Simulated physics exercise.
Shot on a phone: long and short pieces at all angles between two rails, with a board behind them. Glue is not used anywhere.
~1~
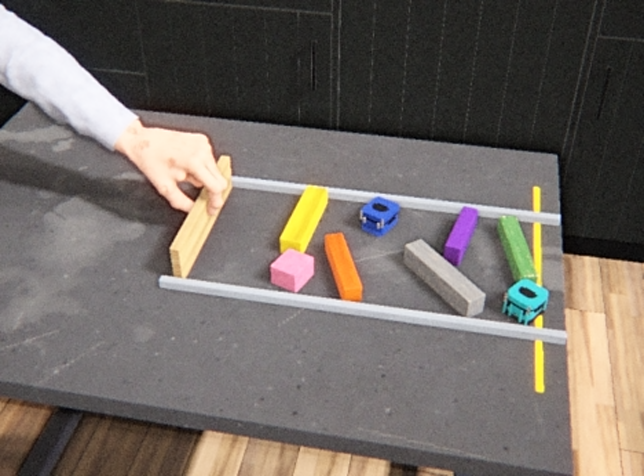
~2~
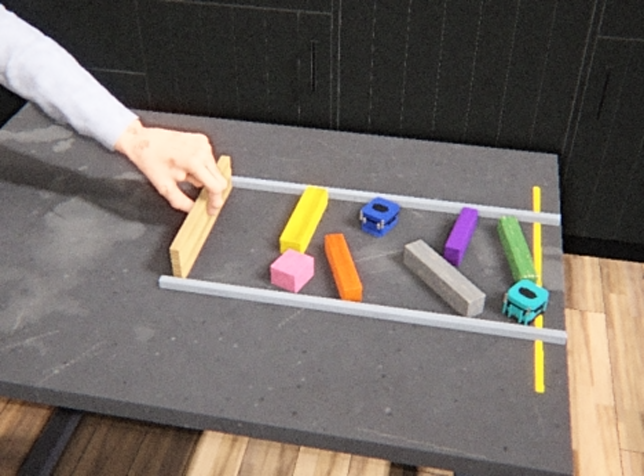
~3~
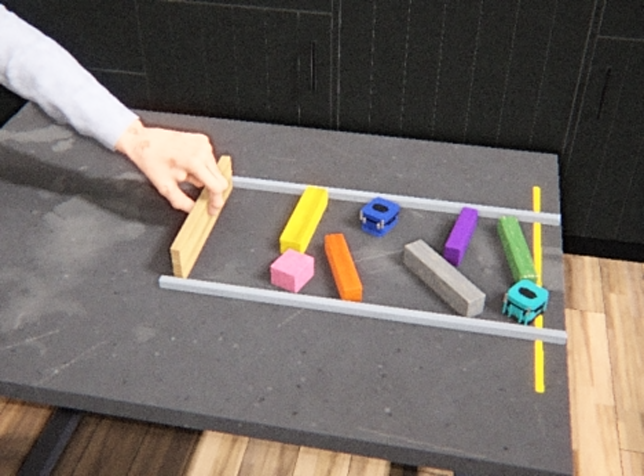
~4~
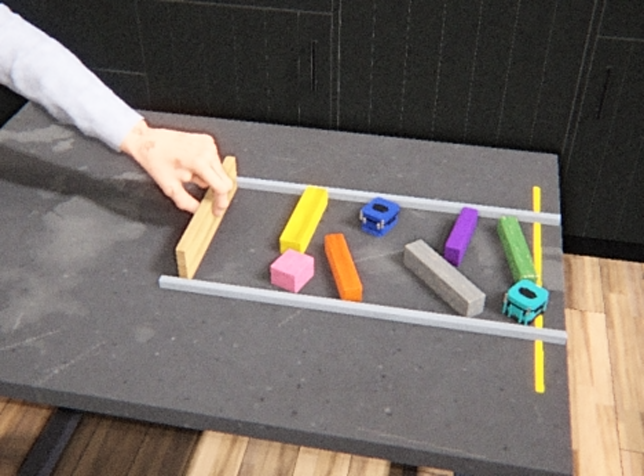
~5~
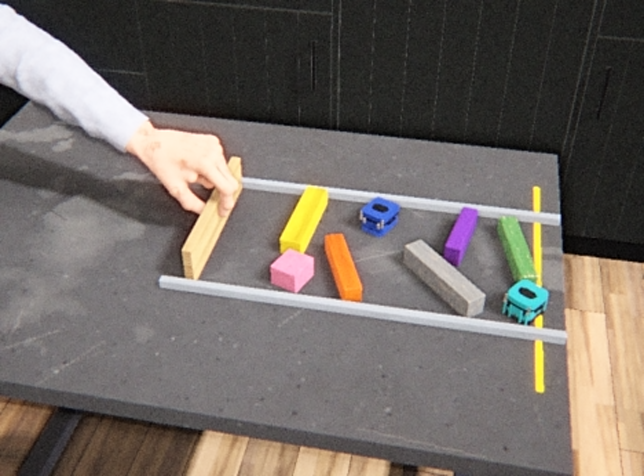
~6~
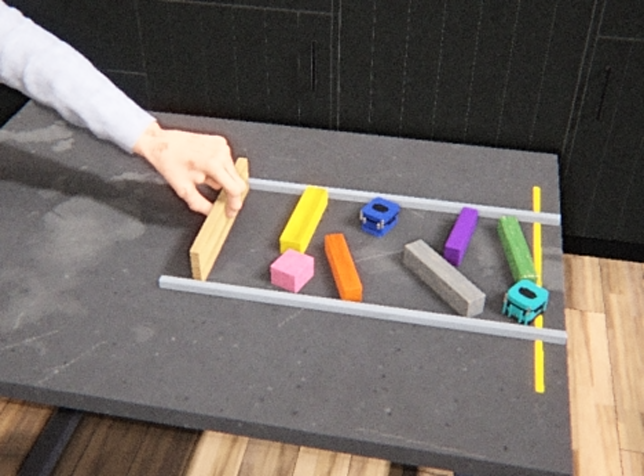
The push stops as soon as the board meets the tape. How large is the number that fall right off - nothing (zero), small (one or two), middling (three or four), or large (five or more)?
Large - five or more.
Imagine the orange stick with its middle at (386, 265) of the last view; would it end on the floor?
As for the orange stick, it topples off.
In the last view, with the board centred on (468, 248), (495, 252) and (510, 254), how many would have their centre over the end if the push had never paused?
Respectively 0, 2 and 4.
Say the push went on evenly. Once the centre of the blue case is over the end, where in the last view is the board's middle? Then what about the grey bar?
The middle is at (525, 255) when it's the blue case, and at (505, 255) when it's the grey bar.
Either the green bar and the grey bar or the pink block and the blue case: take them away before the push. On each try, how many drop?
You'd see 4 fallen, and 4 in the other try.
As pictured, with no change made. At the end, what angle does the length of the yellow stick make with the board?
Near 0 degrees.
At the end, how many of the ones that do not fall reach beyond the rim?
Count of overhanging things: 1.
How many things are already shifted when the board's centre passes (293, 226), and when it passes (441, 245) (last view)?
At the first spot the count is 2, and at the second it is 8.
Early on, none off yet; turquoise case at rest near (526, 303); green bar at rest near (517, 252); purple stick at rest near (461, 236).
Finally, the number that fall off is five or more; lost, orange stick, blue case, grey bar, purple stick, green bar and turquoise case.
